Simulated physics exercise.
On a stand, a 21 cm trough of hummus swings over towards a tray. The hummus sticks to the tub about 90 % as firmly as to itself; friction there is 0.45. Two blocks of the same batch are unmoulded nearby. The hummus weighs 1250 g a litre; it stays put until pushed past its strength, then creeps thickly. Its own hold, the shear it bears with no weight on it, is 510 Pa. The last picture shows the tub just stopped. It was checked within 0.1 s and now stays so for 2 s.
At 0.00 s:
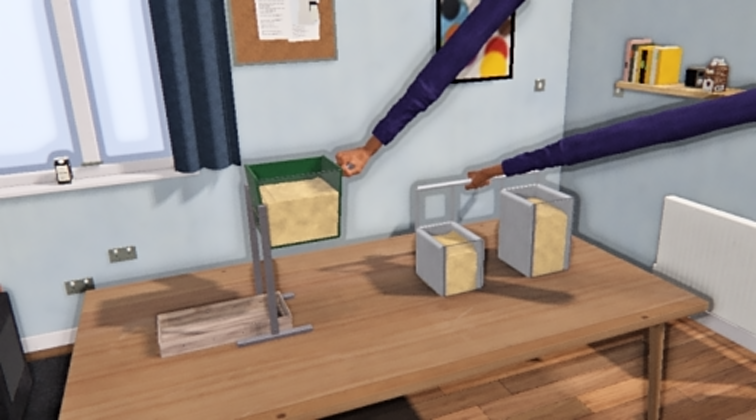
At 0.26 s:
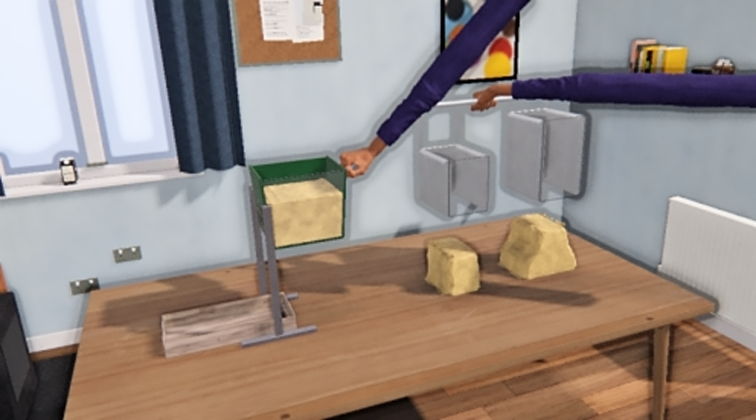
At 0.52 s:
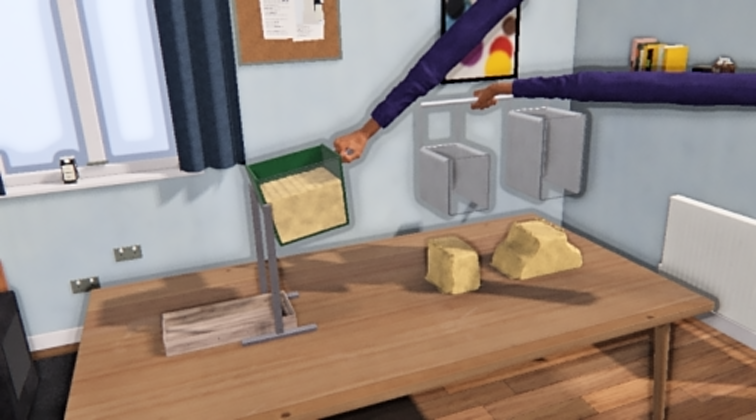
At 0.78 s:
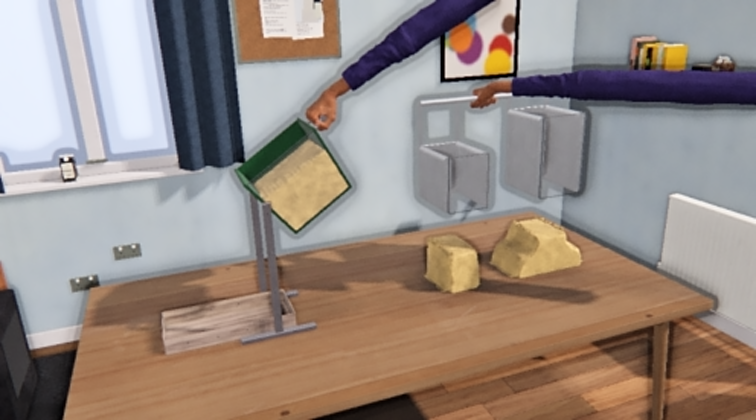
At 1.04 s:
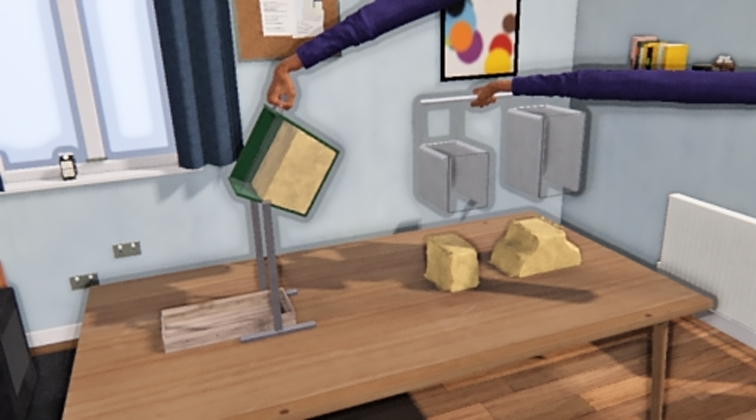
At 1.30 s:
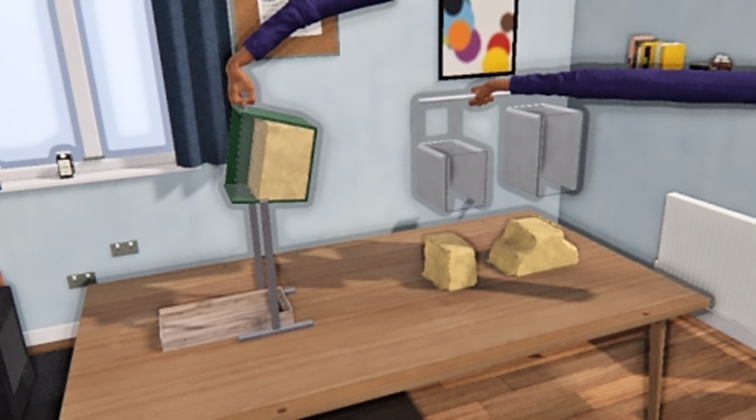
A green, open-topped tub of pale yellow, paste-like stuff tilts leftward on a grey stand, turned by a purple-sleeved hand until it is nearly on its side. Before that, another purple-sleeved arm lifts two grey moulds off two yellow blocks, the right one slumping lower and wider. The nearly still, slightly elevated view shows a wooden table with a wooden tray at left, in a pale blue room with dark curtains.
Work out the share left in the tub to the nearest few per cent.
About 100 %.
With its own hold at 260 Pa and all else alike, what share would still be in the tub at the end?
It would be near 65 %.
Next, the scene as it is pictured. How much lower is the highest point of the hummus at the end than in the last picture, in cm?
Some 3 cm.
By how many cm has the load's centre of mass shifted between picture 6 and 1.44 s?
Roughly 1 cm.
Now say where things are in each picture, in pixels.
The first picture shows handle-side rim at (340, 169), tilt 0 degrees; top of the hummus at (269, 202); blocks stand 16 cm, 24 cm (left to right).
The second picture shows handle-side rim at (344, 170), tilt 0 degrees; top of the hummus at (273, 203); blocks stand 15 cm, 18 cm (left to right).
The third picture shows handle-side rim at (338, 157), tilt 9 degrees; top of the hummus at (337, 182); blocks stand 15 cm, 16 cm (left to right).
The fourth picture shows handle-side rim at (312, 130), tilt 34 degrees; top of the hummus at (323, 153); blocks stand 15 cm, 16 cm (left to right).
The fifth picture shows handle-side rim at (276, 116), tilt 58 degrees; top of the hummus at (300, 131); blocks stand 15 cm, 16 cm (left to right).
The sixth picture shows handle-side rim at (242, 116), tilt 78 degrees; top of the hummus at (267, 124); blocks stand 15 cm, 16 cm (left to right).
After 1.44 s, the tub is at 78 degrees and holds 100 %.
After 1.61 s, the tub is at 78 degrees and holds 100 %.
After 1.78 s, the tub is at 78 degrees and holds 100 %.
After 1.95 s, the tub is at 78 degrees and holds 100 %.
After 3.30 s, at the end, the tub is at 78 degrees and holds 100 %.
